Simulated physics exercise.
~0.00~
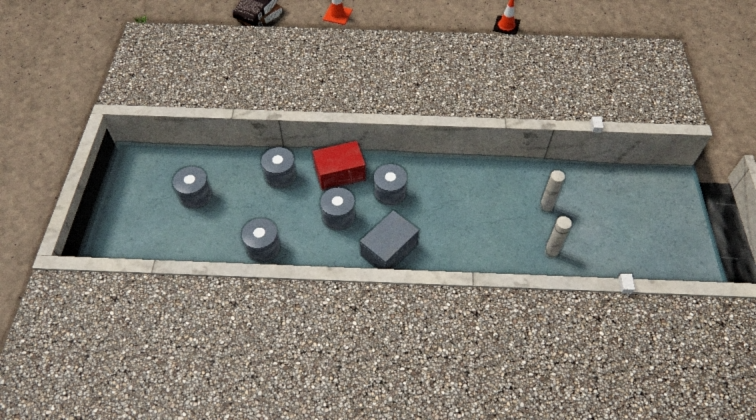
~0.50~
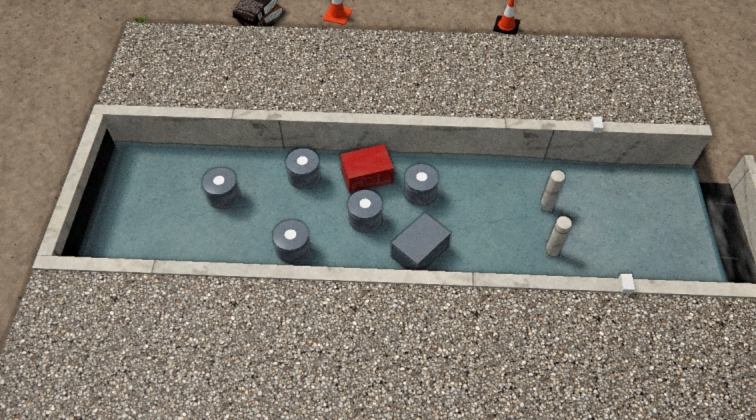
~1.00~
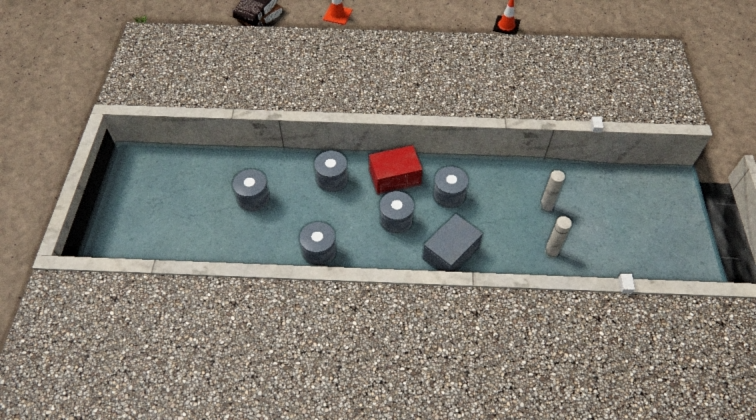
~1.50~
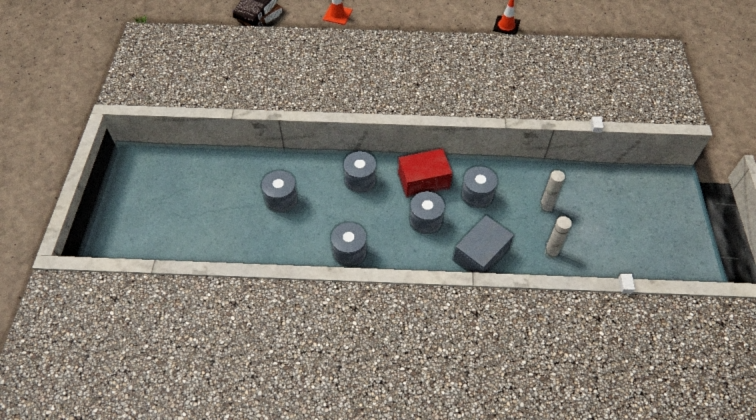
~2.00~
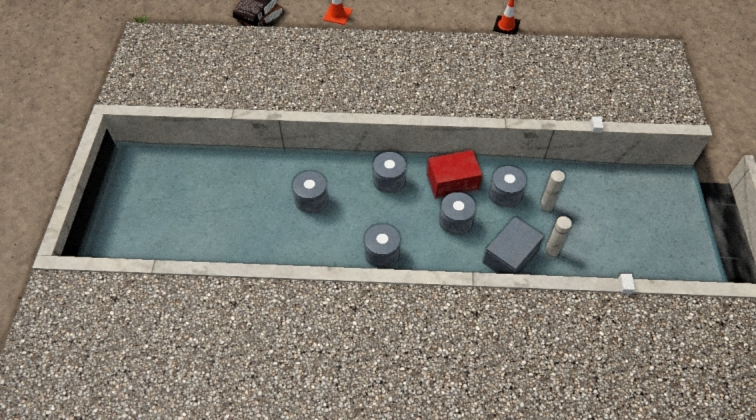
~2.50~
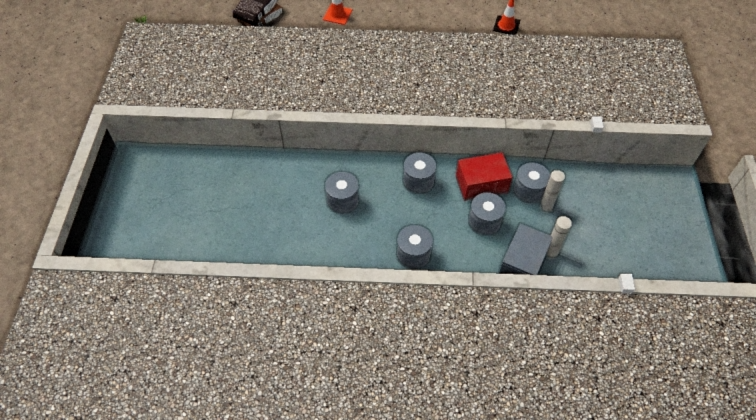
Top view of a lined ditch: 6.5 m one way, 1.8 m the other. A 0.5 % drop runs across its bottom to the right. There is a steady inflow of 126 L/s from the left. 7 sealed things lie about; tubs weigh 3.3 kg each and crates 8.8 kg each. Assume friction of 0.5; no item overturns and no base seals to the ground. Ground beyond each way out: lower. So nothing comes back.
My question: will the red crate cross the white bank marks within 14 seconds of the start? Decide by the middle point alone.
Looking at the scene, the red crate succeeds.
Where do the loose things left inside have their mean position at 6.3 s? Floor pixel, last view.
Mean floor pixel: About (531, 234).
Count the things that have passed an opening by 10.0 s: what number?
The answer is 6 at that time.
After 3.5 s the red crate is near (551, 171), 2.3 m from its start, afloat; 1 of 7 are over the mark; 7 afloat.
After 6.3 s the red crate has gone out; 4 of 7 are over the mark; 3 afloat.
After 10.0 s the red crate has gone out; 6 of 7 are over the mark; 1 afloat.
After 14.0 s the red crate has gone out; 6 of 7 are over the mark; 1 afloat.
